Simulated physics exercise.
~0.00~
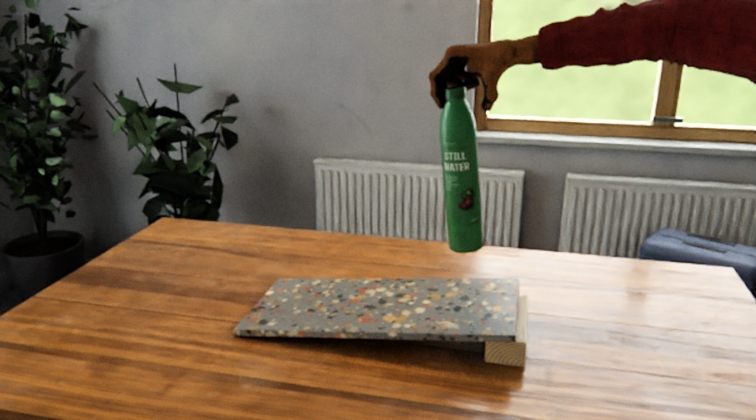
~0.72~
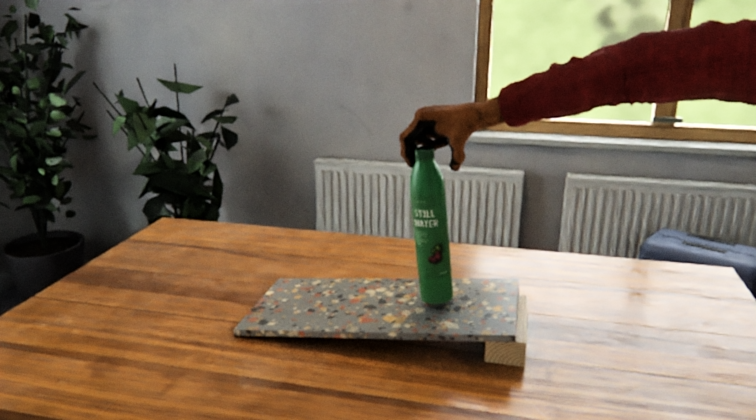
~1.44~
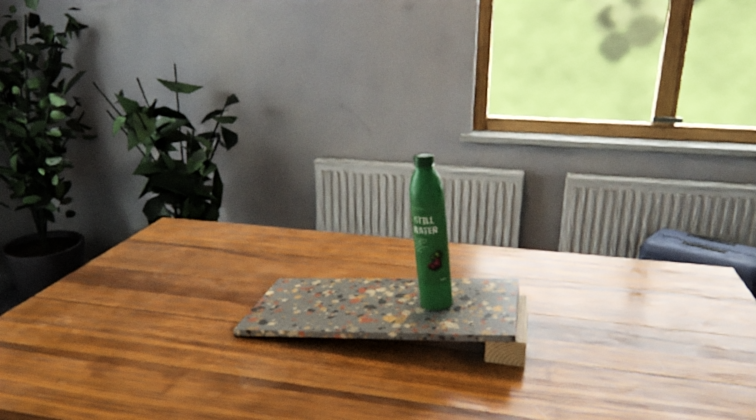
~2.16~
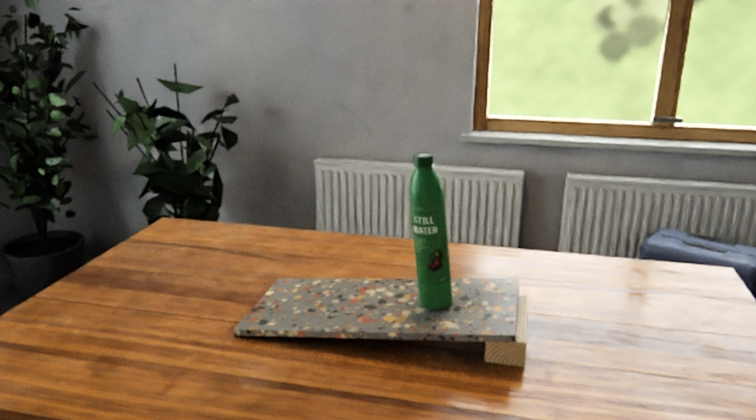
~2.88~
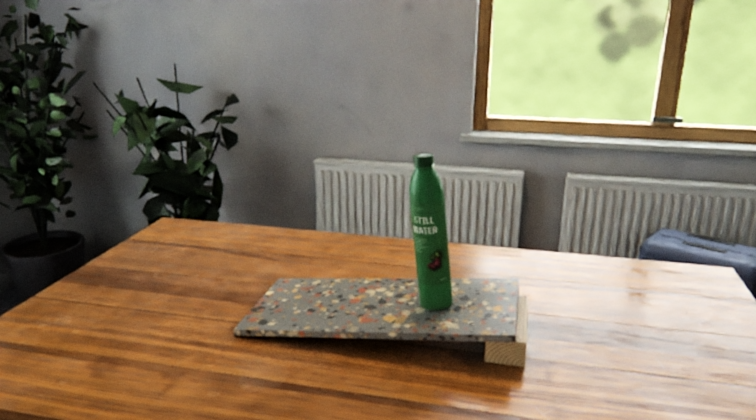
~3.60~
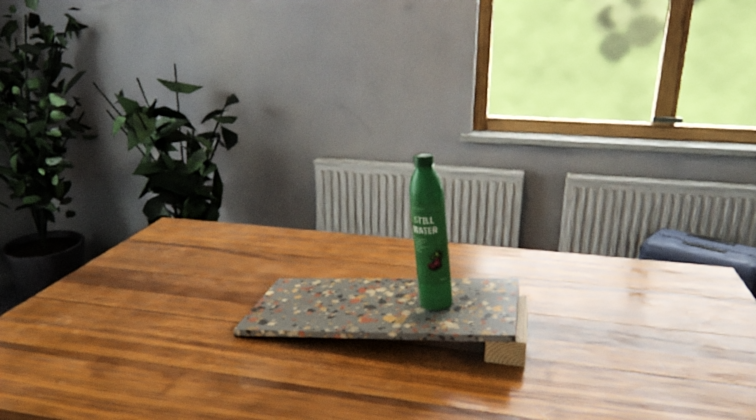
At first, a hand reaching in from the right, its arm in a red sleeve, holds a green bottle upright above a speckled board on a wooden table. The board slopes gently, its right end propped on a small block. The hand moves the bottle left and down until it stands on the board, right of the middle. Then the fingers let go and the arm withdraws out of view. The bottle neither slides nor tips, and it stays standing on the sloping board, which remains still as well.
